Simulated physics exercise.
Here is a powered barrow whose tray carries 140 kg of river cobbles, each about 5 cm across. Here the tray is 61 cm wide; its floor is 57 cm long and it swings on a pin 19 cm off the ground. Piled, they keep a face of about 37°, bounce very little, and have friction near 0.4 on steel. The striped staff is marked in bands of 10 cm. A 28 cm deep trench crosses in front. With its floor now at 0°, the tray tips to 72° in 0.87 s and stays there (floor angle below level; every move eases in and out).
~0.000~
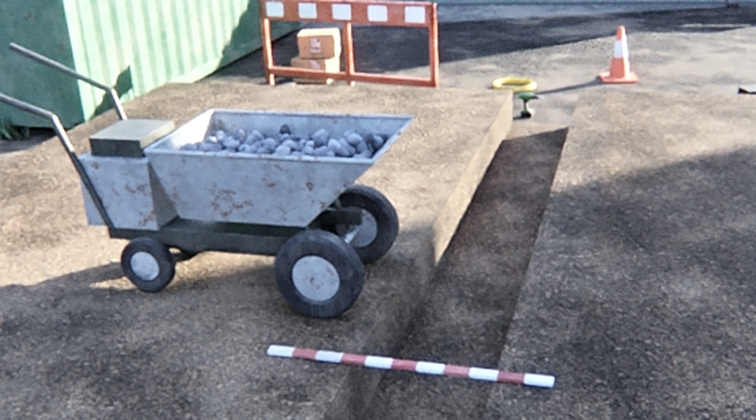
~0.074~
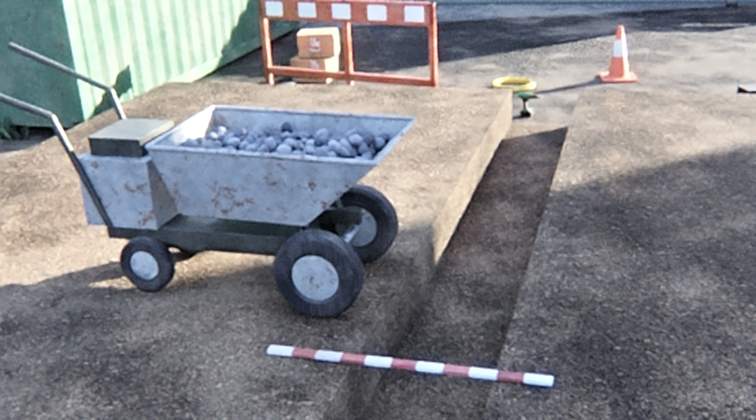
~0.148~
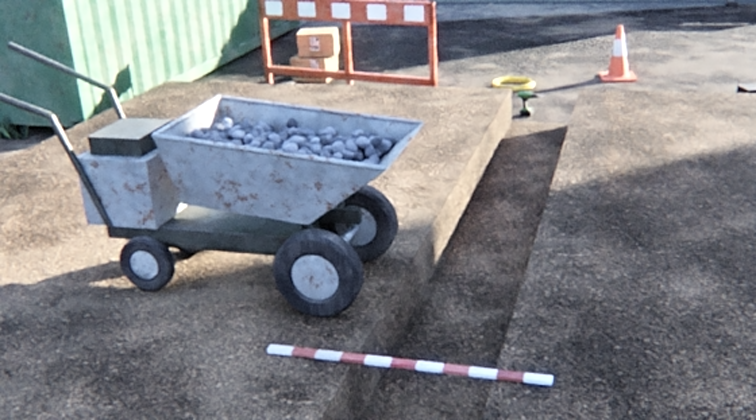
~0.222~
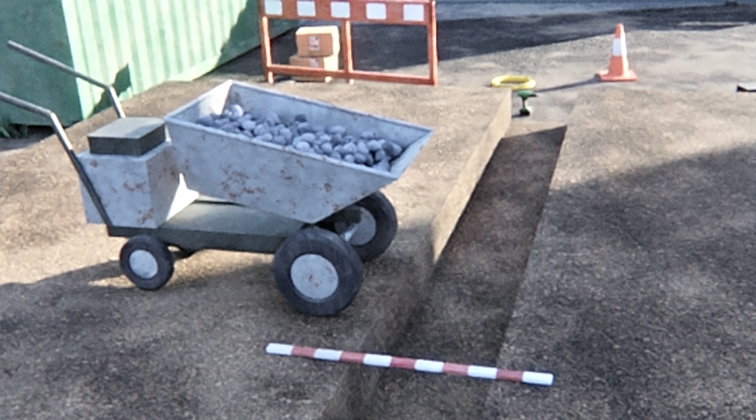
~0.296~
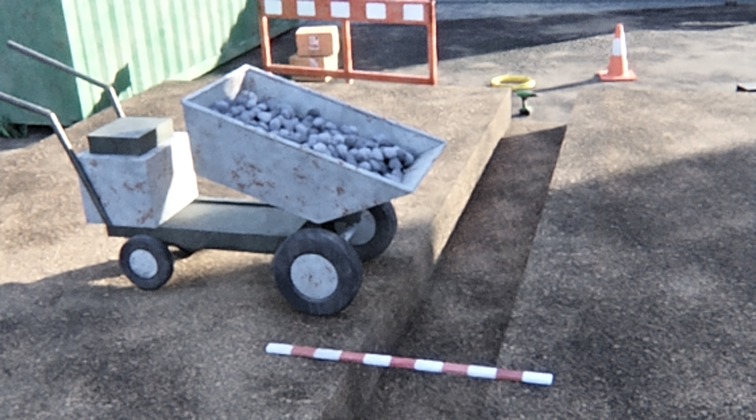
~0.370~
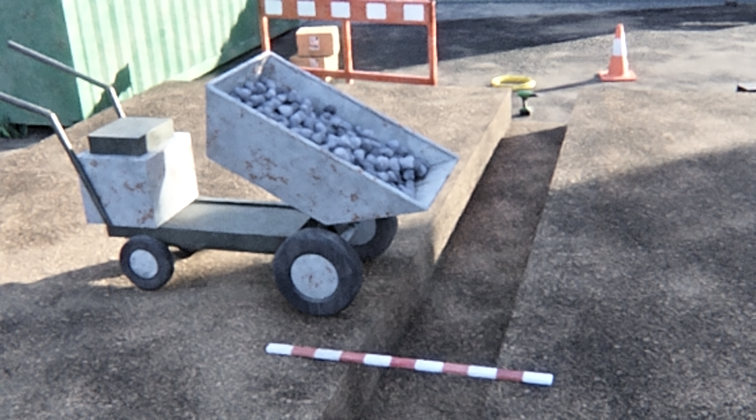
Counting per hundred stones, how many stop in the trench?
Some 62.
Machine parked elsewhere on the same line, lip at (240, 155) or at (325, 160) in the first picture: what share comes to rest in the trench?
From the first place around 65 per cent, from the other around 95.
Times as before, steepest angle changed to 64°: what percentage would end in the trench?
It would be close to 55 percent.
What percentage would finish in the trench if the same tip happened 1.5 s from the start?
That would give about 70 percent.
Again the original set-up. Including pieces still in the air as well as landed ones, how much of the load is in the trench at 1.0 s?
I'd say near 25 per cent at that time.
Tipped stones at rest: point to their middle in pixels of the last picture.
The middle should be near (500, 334).
After 0.6 s the floor is at 61°; 100 % in the tray; the foremost stones are at (460, 247).
After 1.0 s the floor is at 72°; 60 % in the tray, 27 % in the trench, 12 % past the trench; the foremost stones are at (563, 311).
After 1.3 s the floor is at 72°; 12 % in the tray, 52 % in the trench, 37 % past the trench; the foremost stones are at (710, 327).
After 3.3 s the floor is at 72°; 0 % in the tray, 62 % in the trench, 38 % past the trench; the foremost stones are past the picture's edge.
